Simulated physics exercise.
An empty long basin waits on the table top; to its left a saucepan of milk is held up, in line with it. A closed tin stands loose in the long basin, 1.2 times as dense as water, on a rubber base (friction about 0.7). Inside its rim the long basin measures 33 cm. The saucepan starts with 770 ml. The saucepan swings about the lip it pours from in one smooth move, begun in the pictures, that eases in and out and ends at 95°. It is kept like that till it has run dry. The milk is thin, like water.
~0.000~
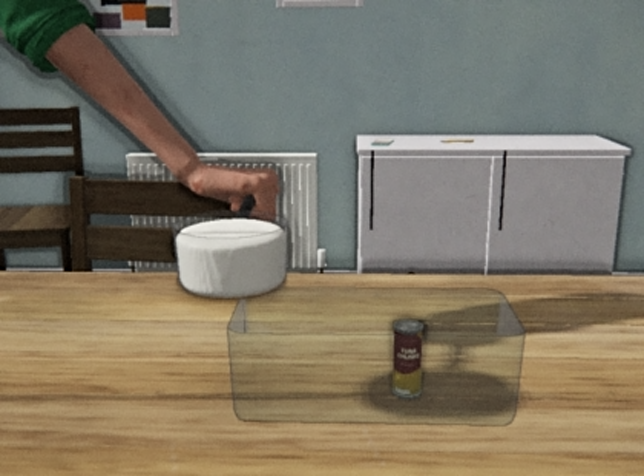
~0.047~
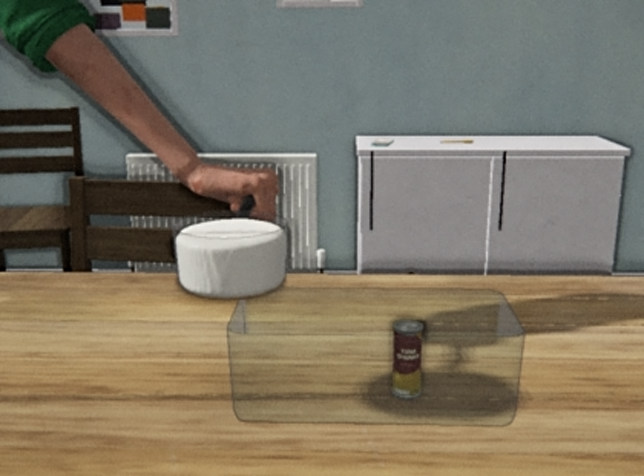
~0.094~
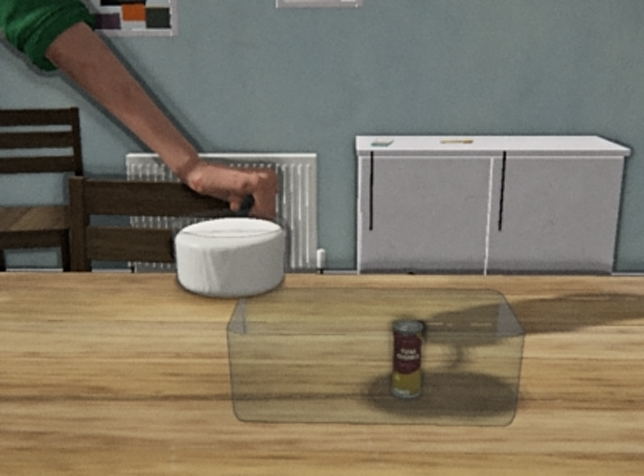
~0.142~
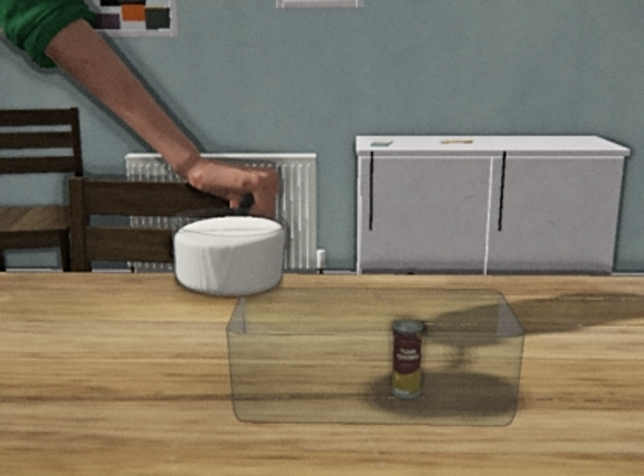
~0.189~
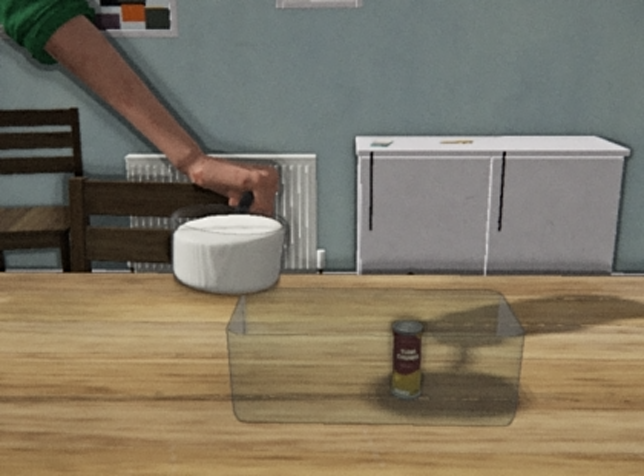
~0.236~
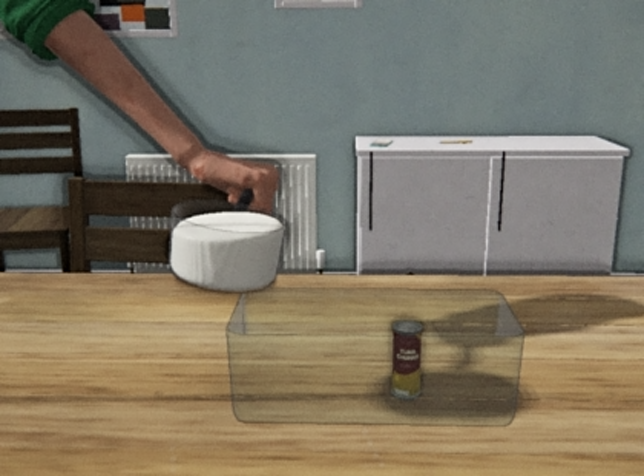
A hand reaching in from the upper left, its arm in a green sleeve, holds a white saucepan above a pale wooden table, seen from the front in a room with blue-grey walls. A clear, empty basin with a dark red and yellow tin inside stands to the right, before dark chairs, a radiator and a white cabinet. The saucepan, level at first, tilts slightly rightward while the camera stays still.
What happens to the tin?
The tin remains upright.
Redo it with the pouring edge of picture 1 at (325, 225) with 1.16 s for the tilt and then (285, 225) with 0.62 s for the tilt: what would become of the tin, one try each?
First it keeps standing; then it falls.
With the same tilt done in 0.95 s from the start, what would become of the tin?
The tin stays up.
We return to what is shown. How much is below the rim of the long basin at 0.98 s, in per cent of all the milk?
Some 64 per cent.
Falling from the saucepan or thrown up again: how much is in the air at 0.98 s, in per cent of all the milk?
About 20 per cent.
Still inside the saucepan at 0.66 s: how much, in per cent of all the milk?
Some 68 per cent.
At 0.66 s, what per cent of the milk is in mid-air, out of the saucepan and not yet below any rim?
Some 24 per cent.
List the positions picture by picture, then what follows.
It leans 0°; its right rim is at (287, 225); the milk meets the walls at (179, 232) and (286, 232); the long basin's rim runs from (236, 310) to (513, 312); the tin's top is at (408, 329), in the first frame.
It leans 0°; its right rim is at (287, 226); the milk meets the walls at (179, 232) and (285, 232), in the second frame.
It leans 2°; its right rim is at (286, 226); the milk meets the walls at (178, 232) and (285, 231), in the third frame.
It leans 3°; its right rim is at (286, 226); the milk meets the walls at (178, 230) and (284, 229), in the fourth frame.
It leans 6°; its right rim is at (286, 226); the milk meets the walls at (177, 228) and (283, 227), in the fifth frame.
It leans 9°; its right rim is at (285, 227); the milk meets the walls at (176, 225) and (283, 225), in the sixth frame.
By 0.66 s the tilt is 58° and 68 per cent is still to pour; the tin stands where it began.
By 0.98 s the tilt is 89° and 17 per cent is still to pour; the tin stands where it began.
By 1.30 s the tilt is 95° and 2 per cent is still to pour; the tin stands where it began.
By 1.66 s the tilt is 95° and 0 per cent is still to pour; the tin stands where it began.
At rest the tin stands where it began.
